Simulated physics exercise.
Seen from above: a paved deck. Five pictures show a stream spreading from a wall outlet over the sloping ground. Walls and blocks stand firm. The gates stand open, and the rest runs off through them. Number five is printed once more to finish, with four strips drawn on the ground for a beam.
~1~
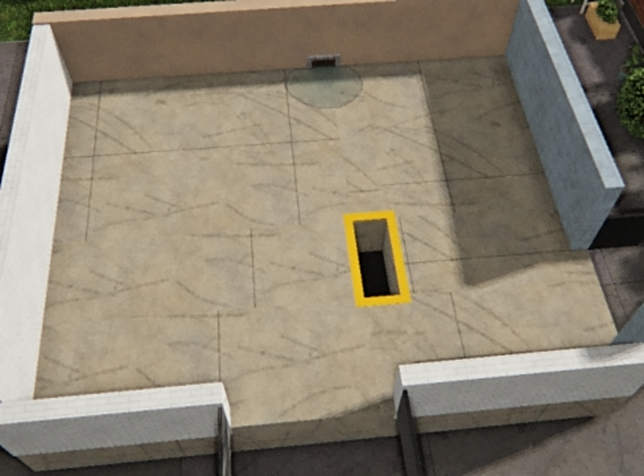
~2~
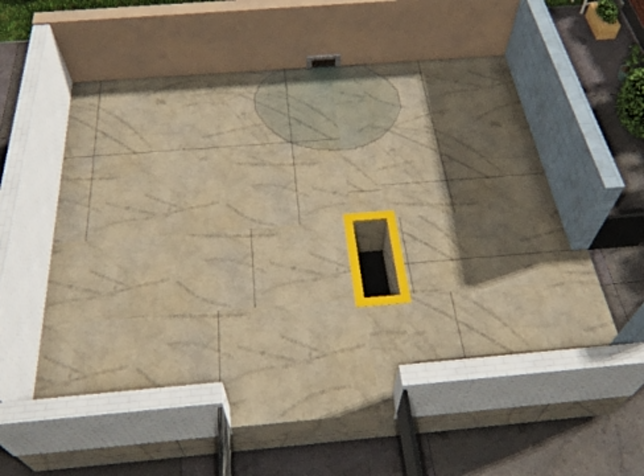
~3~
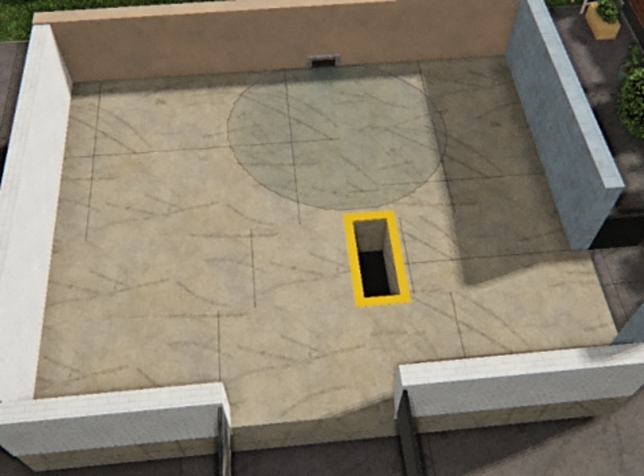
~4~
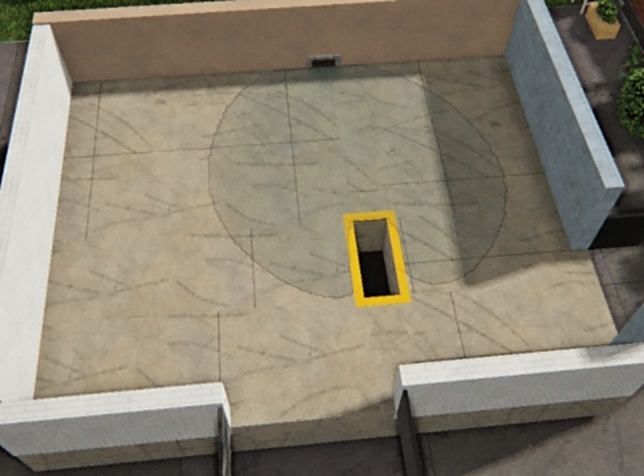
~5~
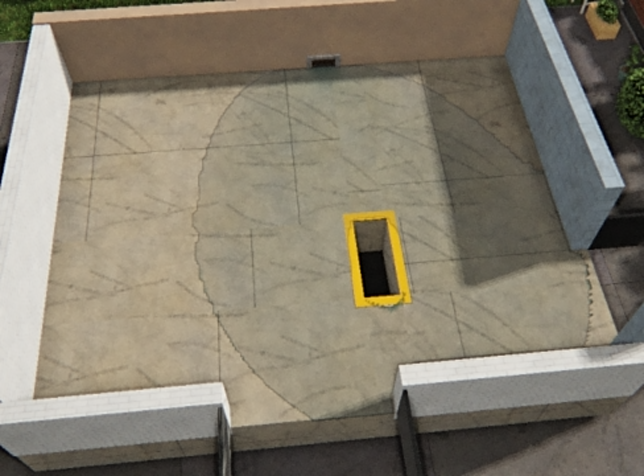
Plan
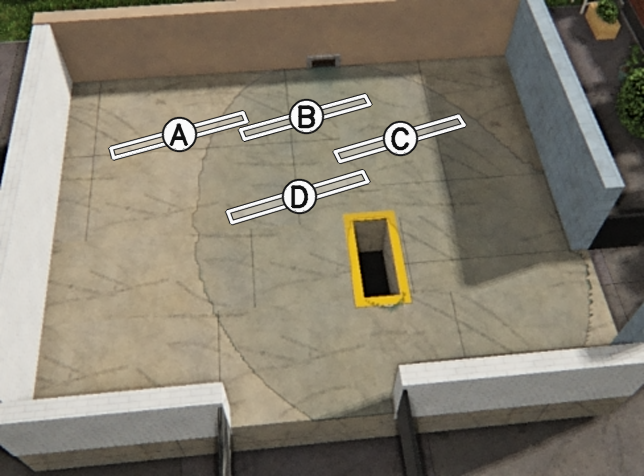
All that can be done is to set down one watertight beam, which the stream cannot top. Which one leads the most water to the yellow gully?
The answer is place A.
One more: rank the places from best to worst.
A, C, D, B.
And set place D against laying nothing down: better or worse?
Place D is worse.
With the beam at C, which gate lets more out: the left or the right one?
The left gate.
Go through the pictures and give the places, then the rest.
Outfall at (323, 62); yellow gully at (376, 257); open gate at (588, 298); open gate at (312, 401); front seen at (346, 98), 2 % of the ground wet; yellow gully still dry, in the first frame.
Front seen at (357, 141), 8 % of the ground wet; yellow gully still dry, in the second frame.
Front seen at (413, 188), 17 % of the ground wet; yellow gully still dry, in the third frame.
Front seen at (460, 266), 30 % of the ground wet; yellow gully taking water, in the fourth frame.
Front seen at (553, 328), 48 % of the ground wet; yellow gully taking water, in the fifth frame.
On the marked copy, A from (112, 153) to (244, 117); B from (242, 134) to (367, 100); C from (337, 156) to (461, 120); D from (229, 217) to (365, 176).
Choosing A, about 31 % of the stream goes into the yellow gully, about 68 % out by the gates.
Choosing B, about 2 % of the stream goes into the yellow gully, about 97 % out by the gates.
Choosing C, about 17 % of the stream goes into the yellow gully, about 82 % out by the gates.
Choosing D, about 6 % of the stream goes into the yellow gully, about 94 % out by the gates.
